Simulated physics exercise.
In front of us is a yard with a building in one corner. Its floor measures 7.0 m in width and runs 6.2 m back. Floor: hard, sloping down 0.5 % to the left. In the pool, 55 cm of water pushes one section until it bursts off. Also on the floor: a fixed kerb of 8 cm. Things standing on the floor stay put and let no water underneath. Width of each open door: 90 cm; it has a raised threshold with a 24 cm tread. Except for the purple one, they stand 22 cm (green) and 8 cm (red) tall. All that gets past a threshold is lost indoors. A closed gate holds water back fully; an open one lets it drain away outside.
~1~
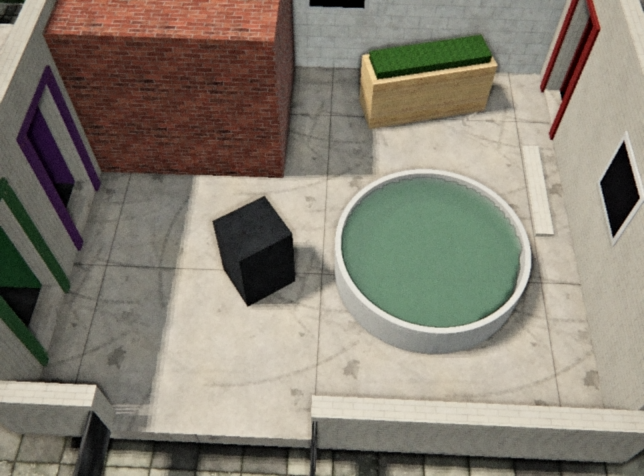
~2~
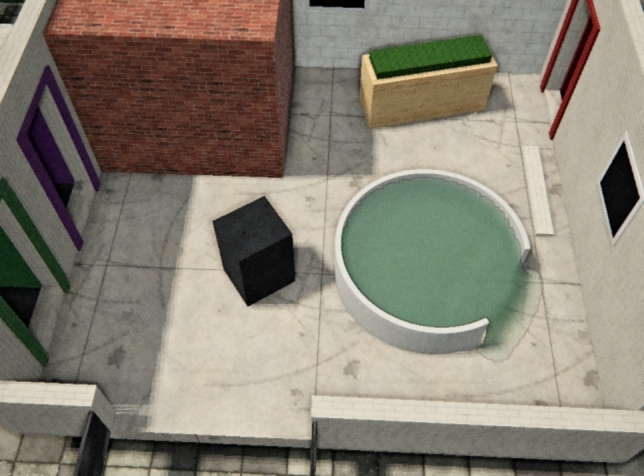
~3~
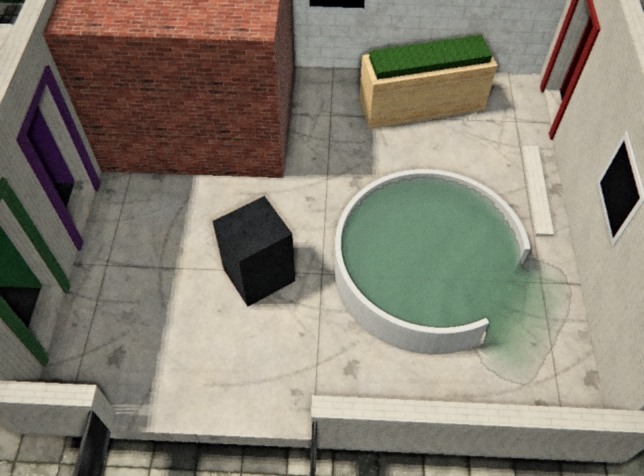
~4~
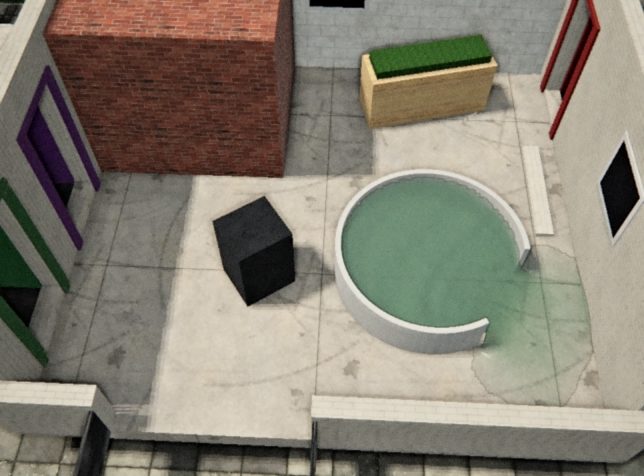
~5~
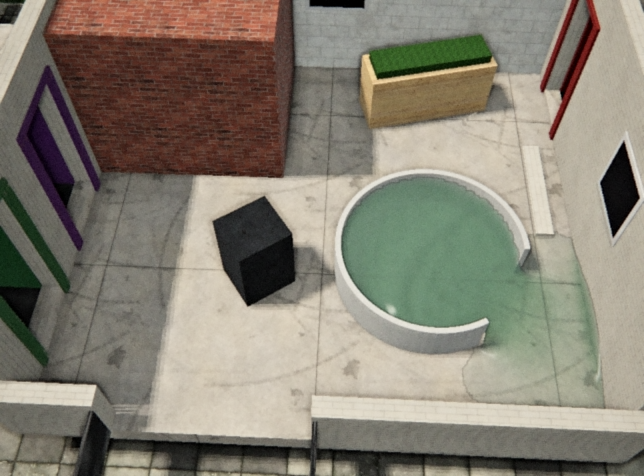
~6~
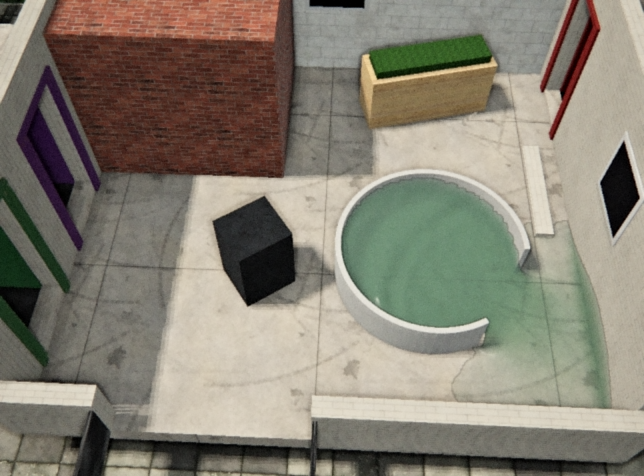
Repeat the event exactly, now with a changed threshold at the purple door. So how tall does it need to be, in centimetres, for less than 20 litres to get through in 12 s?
It would need to be around 7 cm tall.
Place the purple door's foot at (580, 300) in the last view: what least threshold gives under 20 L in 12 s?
32 cm.
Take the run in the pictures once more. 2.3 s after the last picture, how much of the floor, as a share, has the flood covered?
Some 45 per cent is wet.
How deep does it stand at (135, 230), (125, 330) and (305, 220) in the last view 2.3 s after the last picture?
Approx. 0 / 0 / 0 cm.
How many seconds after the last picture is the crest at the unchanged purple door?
Peak time: Around 8.5 s.
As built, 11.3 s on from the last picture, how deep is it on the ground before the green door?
It stands about 8.0 centimetres deep.
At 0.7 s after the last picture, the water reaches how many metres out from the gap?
It gets close to 2.6 metres out.
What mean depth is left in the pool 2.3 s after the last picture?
Mean depth: Approx. 26 cm.
Then, 0.7 s after the last picture water covers 10 % of the floor, deepest (52 cm) near (595, 418); it has not reached the purple door.
Then, 2.3 s after the last picture water covers 45 % of the floor, deepest (32 cm) near (567, 431); it has not reached the purple door.
Then, 11.3 s after the last picture water covers 95 % of the floor, deepest (11 cm) near (297, 99); 8 cm at the purple door, 0 litres in over its 23 cm threshold.
At the purple door as built, the water peaked near 11 cm, 8.7 s after the last picture.
Run again over the same 12 s with other heights there, 35 litres in over 5.5 cm, 16 litres over 7.5 cm. The limit of 20 litres is kept from about 7 cm up.
